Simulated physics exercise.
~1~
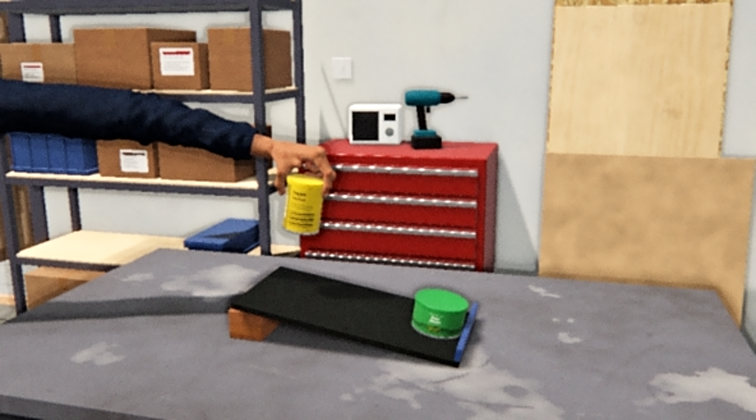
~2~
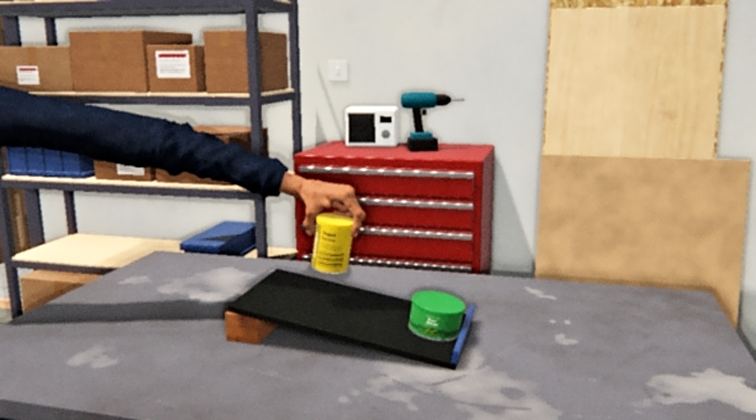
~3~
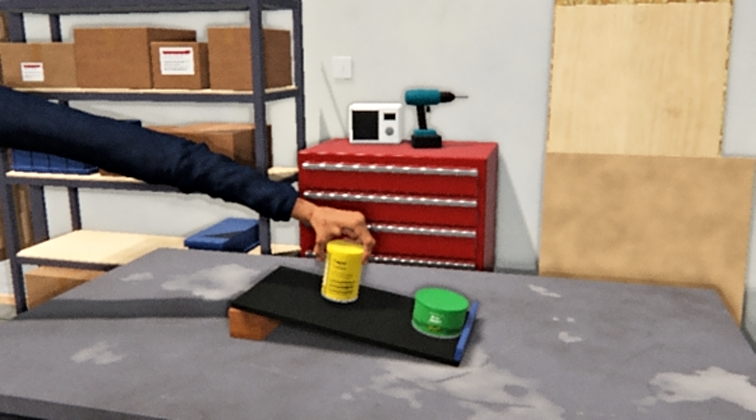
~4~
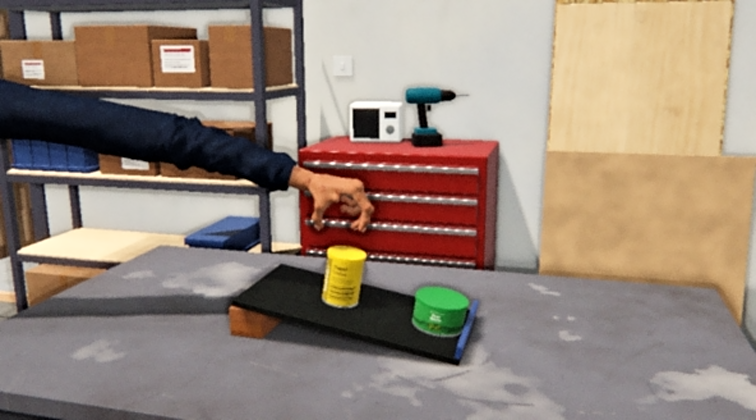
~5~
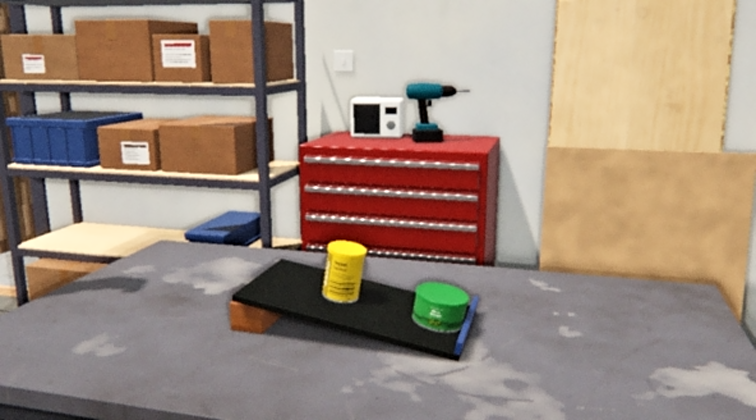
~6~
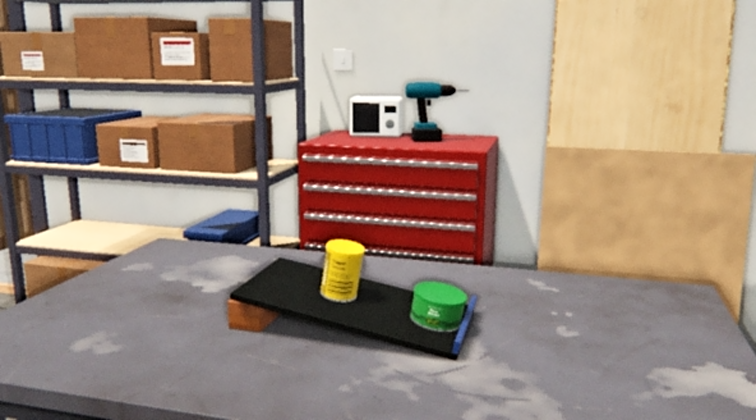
A black board slopes down to the right on a grey workbench, propped on an orange-brown block at its left end, with a green tub resting near the blue strip at its low end. The slightly swaying view faces a workshop with shelves of boxes at left, a red drawer cabinet holding a teal drill, and wooden panels at right. From the left, a dark-sleeved arm carries a yellow tin right and down onto the board. The hand lets go, draws back and leaves. The tin stays where it was set, leaning slightly, and the tub stays put too.
